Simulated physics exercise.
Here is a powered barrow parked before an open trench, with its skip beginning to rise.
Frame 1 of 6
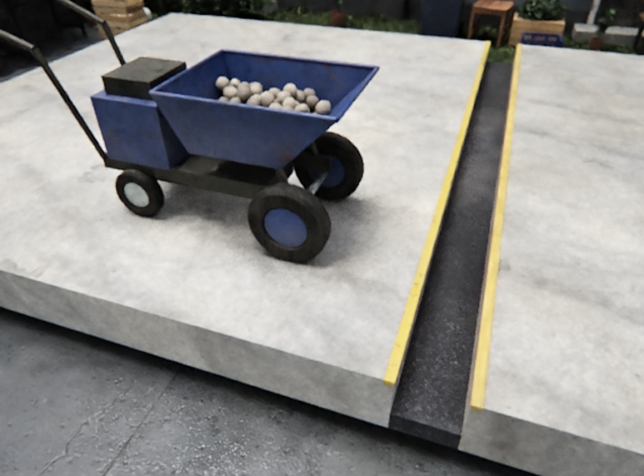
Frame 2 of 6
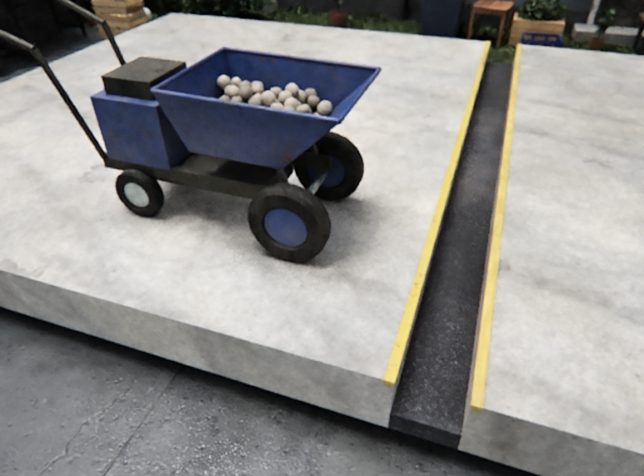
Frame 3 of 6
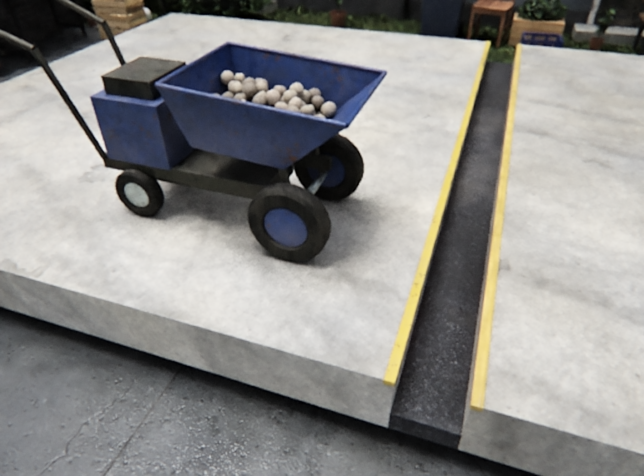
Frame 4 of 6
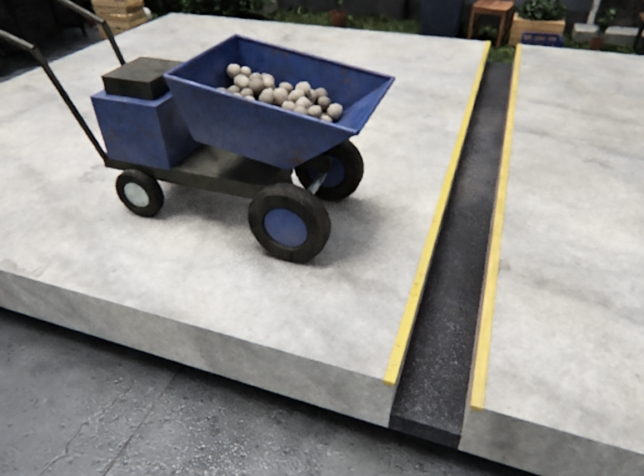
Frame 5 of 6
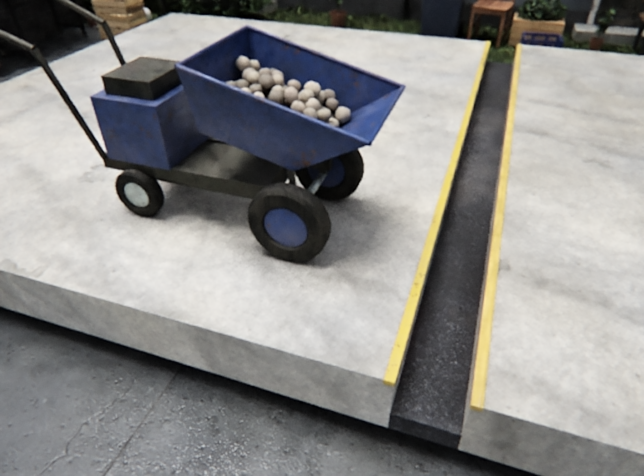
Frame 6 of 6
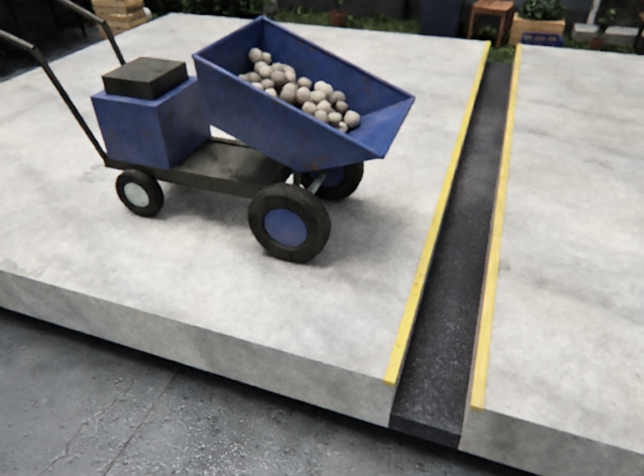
The blue skip of a small barrow loaded with round pebbles tilts forward toward the right, its rear rising and front lip lowering, while the wheels stay still on a pale slab beside a narrow dark trench edged in yellow.
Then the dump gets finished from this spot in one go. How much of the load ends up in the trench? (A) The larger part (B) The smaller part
The larger part (A).
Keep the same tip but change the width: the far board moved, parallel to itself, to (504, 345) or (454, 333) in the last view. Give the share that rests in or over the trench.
The first try lands around 100 %, the second around 70 %.
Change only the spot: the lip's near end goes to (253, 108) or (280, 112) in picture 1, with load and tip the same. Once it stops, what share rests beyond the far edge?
In order, 0 % followed by 0 %.
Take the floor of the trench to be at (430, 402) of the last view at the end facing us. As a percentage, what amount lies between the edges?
It lands somewhere near 60 percent.
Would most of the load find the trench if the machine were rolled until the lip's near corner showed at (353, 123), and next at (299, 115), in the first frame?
From the first position beyond one half lands between the edges, from the second beyond one half.
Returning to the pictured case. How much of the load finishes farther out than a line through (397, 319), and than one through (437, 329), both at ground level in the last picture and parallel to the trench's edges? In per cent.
100 % and 60 %, in that order.
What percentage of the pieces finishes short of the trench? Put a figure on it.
Share: Near 0 %.
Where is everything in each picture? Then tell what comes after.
In the first picture, lip of the skip near (336, 120), level; top of the load near (254, 106), river pebbles; first edge of the trench near (407, 321); far edge near (485, 341), the trench under half as wide as the skip, and about half as deep as wide.
In the second picture, lip of the skip near (339, 122), tipped barely; top of the load near (256, 105).
In the third picture, lip of the skip near (346, 126), tipped barely; top of the load near (240, 100).
In the fourth picture, lip of the skip near (356, 133), tipped a little; top of the load near (246, 95).
In the fifth picture, lip of the skip near (369, 144), tipped a little; top of the load near (255, 90).
In the sixth picture, lip of the skip near (382, 157), tipped clearly; top of the load near (253, 81); first edge of the trench near (407, 321); far edge near (485, 341).
Shortly afterwards, skip tipped steeply; the whole lot in the skip.
Next, skip tipped right over; near two thirds in the skip; only a few short of the trench; near a third in or heaped over the trench.
Some moments later, skip tipped right over; only a few short of the trench; all but a few in or heaped over the trench; only a few beyond it.
In the end, skip tipped right over; only a few short of the trench; all but a few in or heaped over the trench; only a few beyond it.
